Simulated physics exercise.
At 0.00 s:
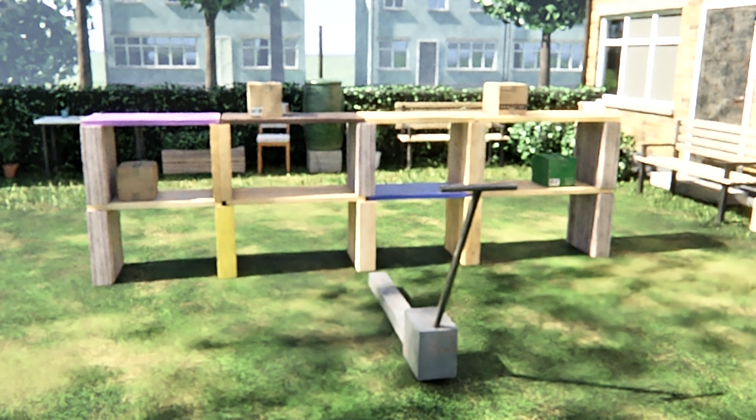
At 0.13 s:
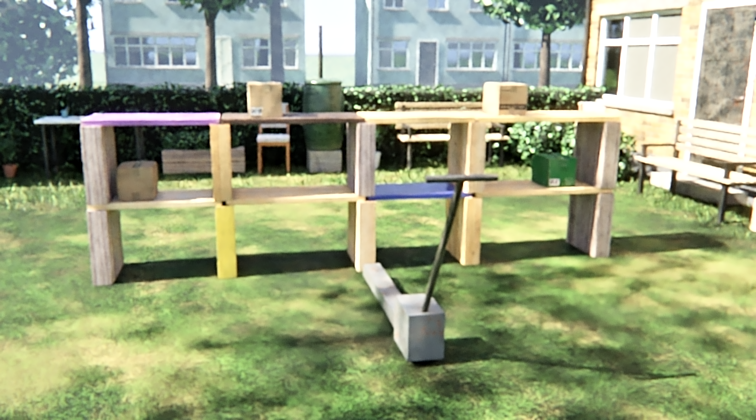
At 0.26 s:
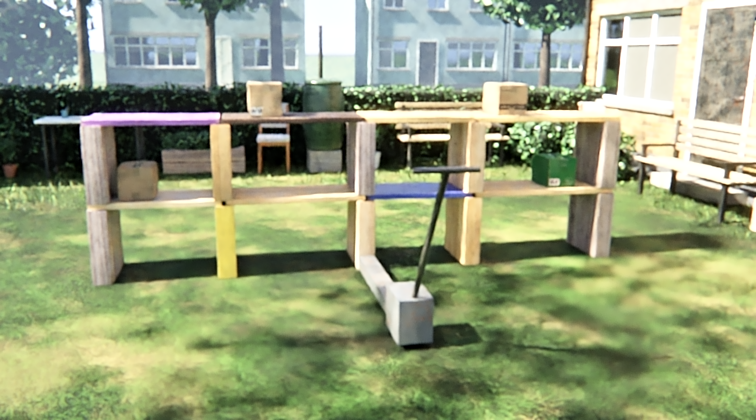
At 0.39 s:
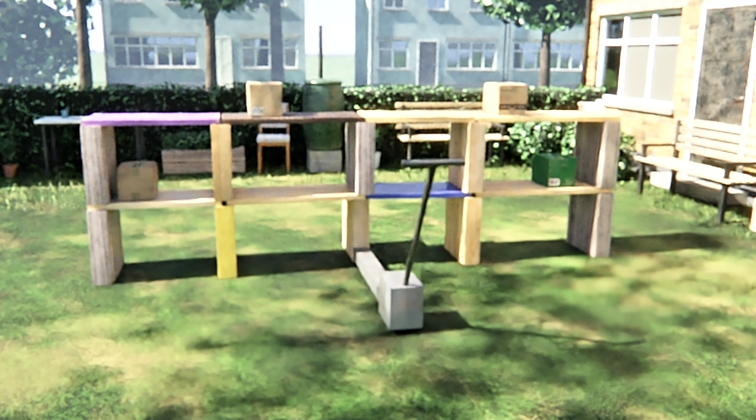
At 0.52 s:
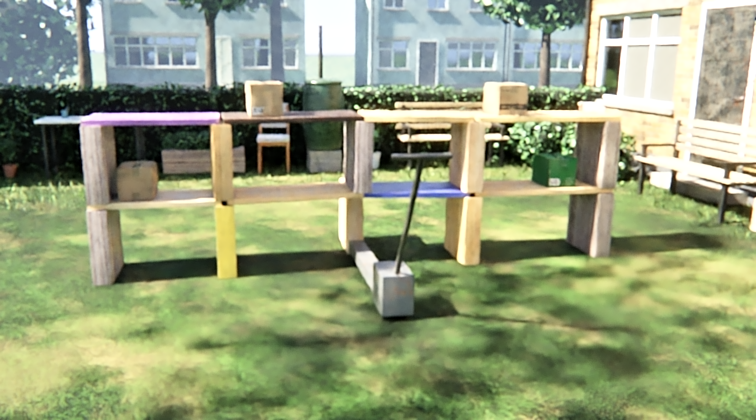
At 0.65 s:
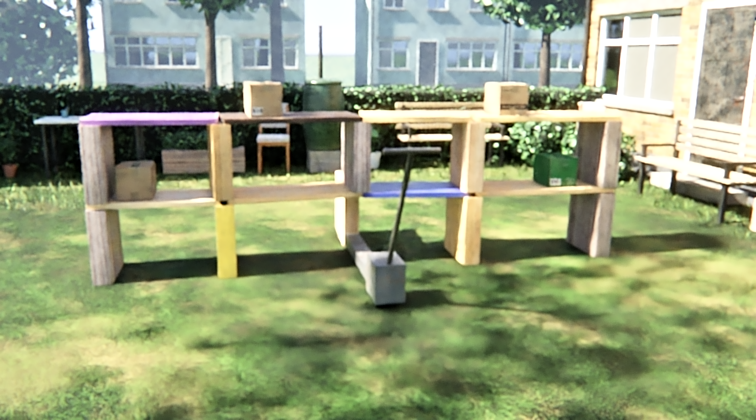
On a sunlit lawn, seen from the front by a still camera, a two-tier rack of upright slabs and loose boards stands before a hedge and pale buildings. A purple board lies top left above a yellow upright, with a blue board right of centre, brown boxes and a green carton. A grey, long-handled jack slides away from the viewer and leftward, its low arm passing in beneath the rack, whose middle pieces shift slightly.
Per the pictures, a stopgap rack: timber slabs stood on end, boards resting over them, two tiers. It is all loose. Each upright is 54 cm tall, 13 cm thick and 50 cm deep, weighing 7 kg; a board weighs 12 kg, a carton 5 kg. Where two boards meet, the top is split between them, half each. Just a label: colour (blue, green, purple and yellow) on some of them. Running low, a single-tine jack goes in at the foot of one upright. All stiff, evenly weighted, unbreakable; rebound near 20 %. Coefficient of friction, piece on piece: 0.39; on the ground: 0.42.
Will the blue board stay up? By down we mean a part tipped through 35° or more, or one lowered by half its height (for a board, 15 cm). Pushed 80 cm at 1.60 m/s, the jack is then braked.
No.
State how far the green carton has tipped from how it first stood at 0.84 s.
At that moment, roughly 0 degrees.
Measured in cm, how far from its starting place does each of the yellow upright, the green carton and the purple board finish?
Yellow 0, green 0, purple 0.
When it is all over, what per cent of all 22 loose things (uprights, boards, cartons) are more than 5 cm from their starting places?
The share is 40 %.
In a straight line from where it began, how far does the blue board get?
Roughly 30 cm.
After 0.84 s, none of the 22 pieces down, 9 disturbed; blue board 13° from how it stood; purple board 26 mm from its place.
After 1.02 s, 6 of the 22 pieces down; blue board 42° from how it stood, 26 cm lower.
After 1.36 s, 6 of the 22 pieces down; blue board 40° from how it stood, 27 cm lower; yellow upright 3° from how it stood.
In the end (3.7 s), 6 of the 22 pieces down; blue board 40° from how it stood, 27 cm lower; yellow upright 3° from how it stood; purple board 26 mm from its place. From the last view, middles, blue board near (415, 221), yellow upright near (227, 233).
